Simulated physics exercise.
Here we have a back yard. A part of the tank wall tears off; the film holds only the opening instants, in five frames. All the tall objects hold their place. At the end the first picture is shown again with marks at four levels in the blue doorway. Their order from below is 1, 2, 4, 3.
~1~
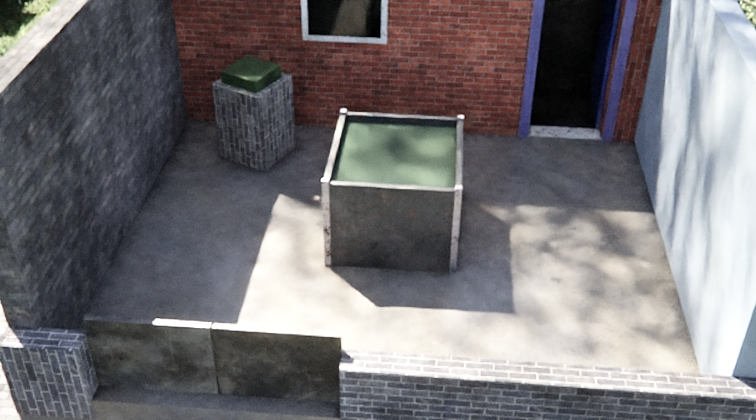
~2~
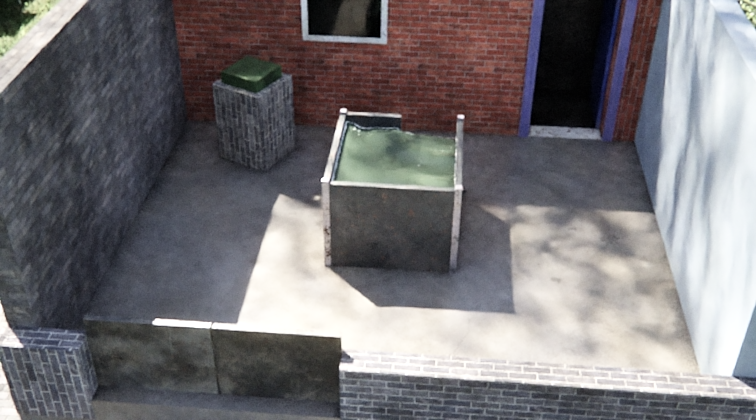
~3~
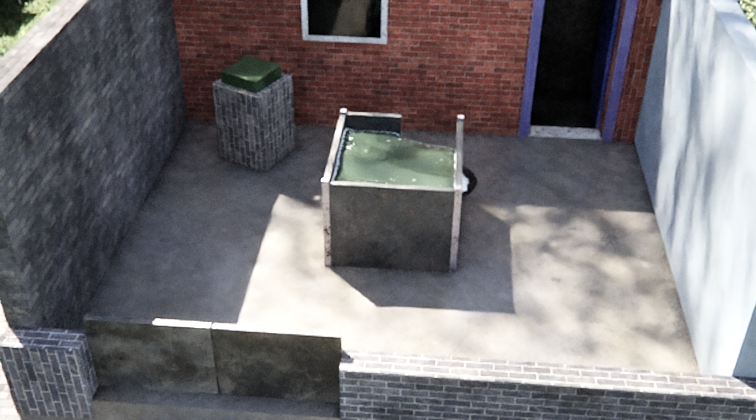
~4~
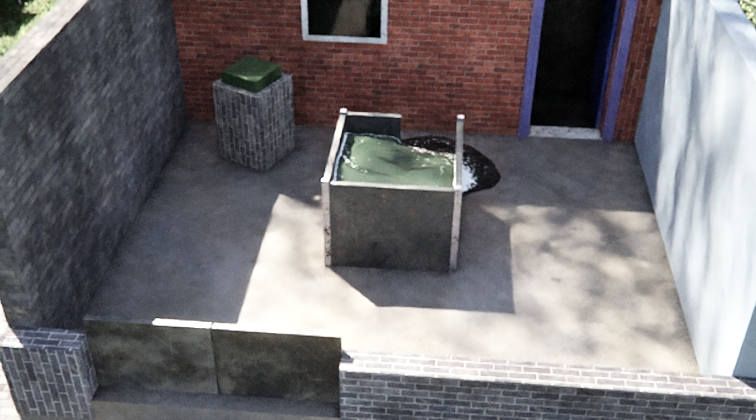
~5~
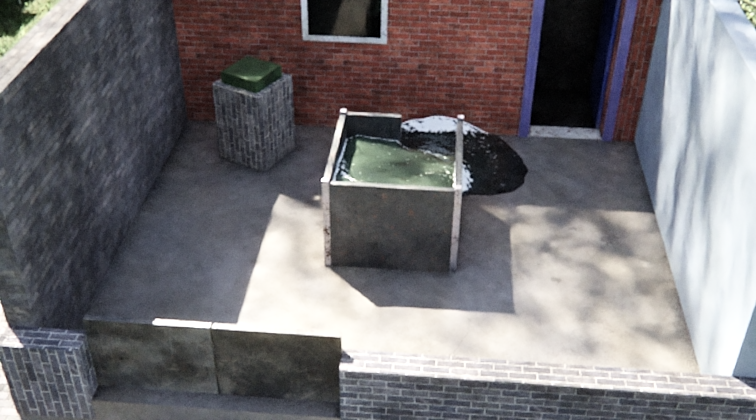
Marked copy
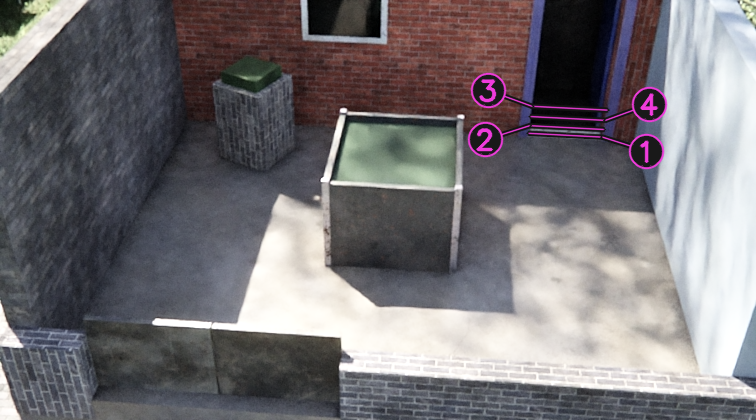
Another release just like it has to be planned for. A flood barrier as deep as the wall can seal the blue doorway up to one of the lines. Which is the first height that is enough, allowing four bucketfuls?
That is mark 2.
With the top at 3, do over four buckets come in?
No, not at all.
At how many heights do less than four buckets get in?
Three of them.
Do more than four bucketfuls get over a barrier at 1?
Yes, it does.
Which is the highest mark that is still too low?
That would be 1.
On the marked copy, 1 at (565, 135); 2 at (566, 127); 3 at (569, 108); 4 at (568, 118); from the bottom up 1, 2, 4, 3.
For mark 1, about 9 bucketfuls get in.
For mark 2, a splash gets over, under a bucket.
For mark 3, nothing gets over.
For mark 4, nothing gets over.
